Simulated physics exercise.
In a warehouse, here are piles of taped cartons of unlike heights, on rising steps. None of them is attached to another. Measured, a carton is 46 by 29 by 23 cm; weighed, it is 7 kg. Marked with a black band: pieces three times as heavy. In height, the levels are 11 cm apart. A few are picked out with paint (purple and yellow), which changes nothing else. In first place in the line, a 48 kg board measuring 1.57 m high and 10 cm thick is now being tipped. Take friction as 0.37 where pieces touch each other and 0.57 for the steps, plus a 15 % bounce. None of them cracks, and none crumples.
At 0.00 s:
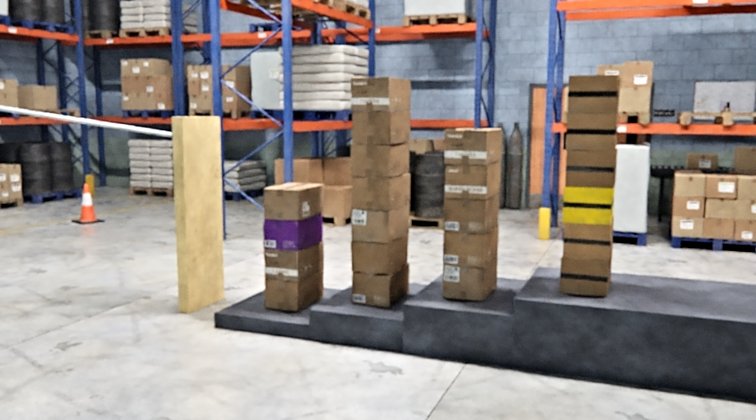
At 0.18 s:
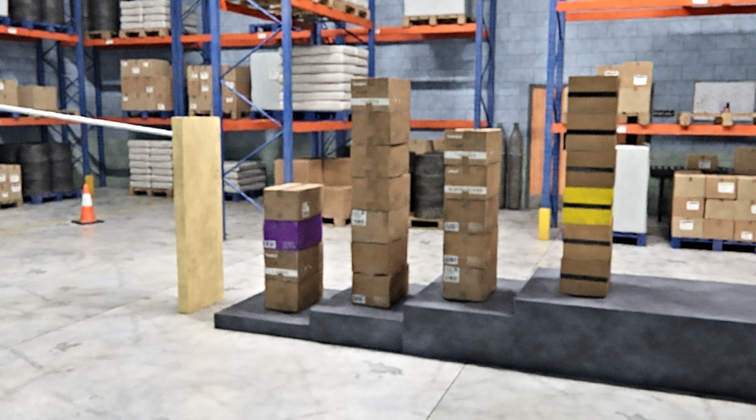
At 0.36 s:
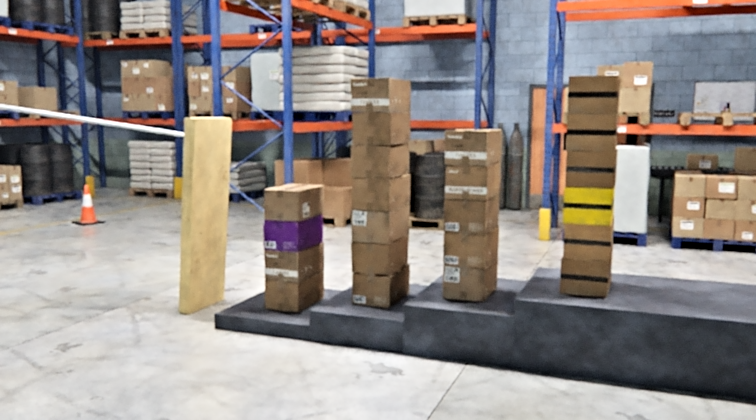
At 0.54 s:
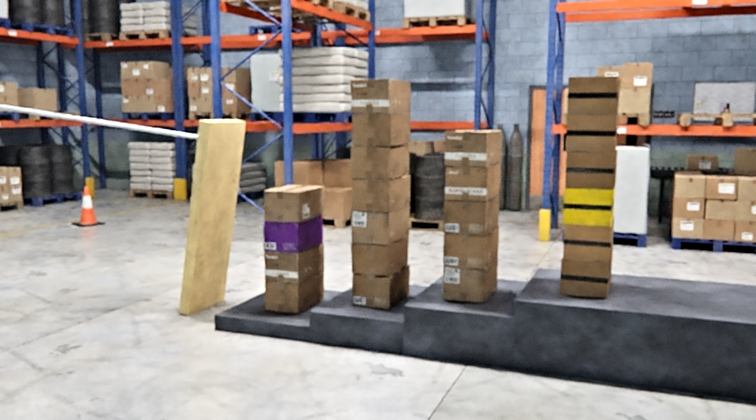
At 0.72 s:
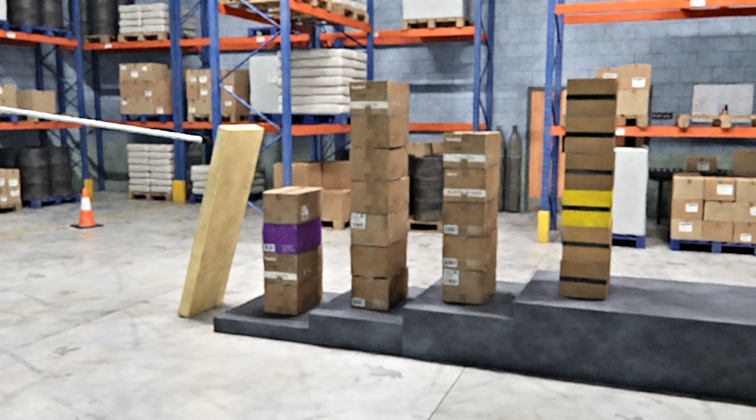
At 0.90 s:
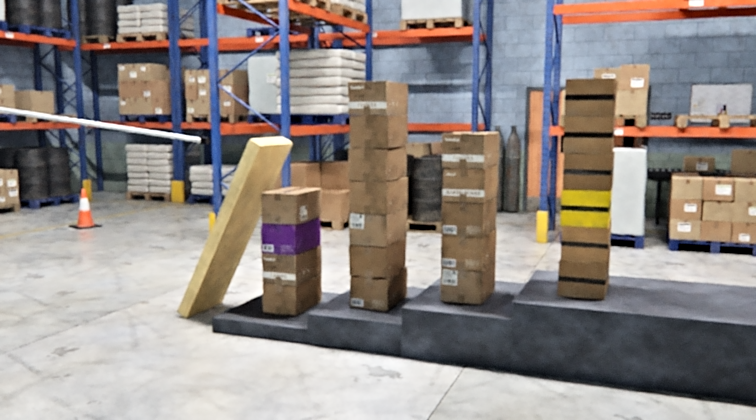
In a warehouse with orange and blue racking, seen from the front at a slight angle by a nearly still camera, a pale wooden board stands upright on the floor. To its right, four stacks of brown cartons stand on rising dark steps, the first with a purple band, the last with a yellow one. A thin white pole from the left pushes the board's top rightward, then stops while the board keeps leaning toward the first stack.
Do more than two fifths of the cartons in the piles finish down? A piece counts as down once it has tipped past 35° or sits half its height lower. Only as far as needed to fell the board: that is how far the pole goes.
Yes.
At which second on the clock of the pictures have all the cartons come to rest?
Around 5.0 seconds.
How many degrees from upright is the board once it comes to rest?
Roughly 60 degrees off upright.
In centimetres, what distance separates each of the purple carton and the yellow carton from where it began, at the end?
So purple shifts 60 cm, while yellow shifts 90 cm.
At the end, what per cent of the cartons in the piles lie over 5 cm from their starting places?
Result: 100 per cent.
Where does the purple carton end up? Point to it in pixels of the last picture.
Last frame, centre at roughly (358, 260).
After 1.82 s, board 51° from upright; none of the 22 cartons down, 11 disturbed; purple carton leaning 18°.
After 2.58 s, board 61° from upright; 4 of the 22 cartons down; purple carton leaning 33°, 14 cm lower.
After 3.90 s, board 62° from upright; 15 of the 22 cartons down; purple carton leaning 36°, 16 cm lower; yellow carton leaning 30°.
After 4.34 s, board 62° from upright; 21 of the 22 cartons down; yellow carton on its side; purple carton leaning 36°, 16 cm lower.
At rest (5.3 s), board 62° from upright; 21 of the 22 cartons down; yellow carton on its side; purple carton leaning 36°, 16 cm lower. That is 95 per cent. As the last picture would show them, middles, yellow carton near (720, 279), purple carton near (358, 260).
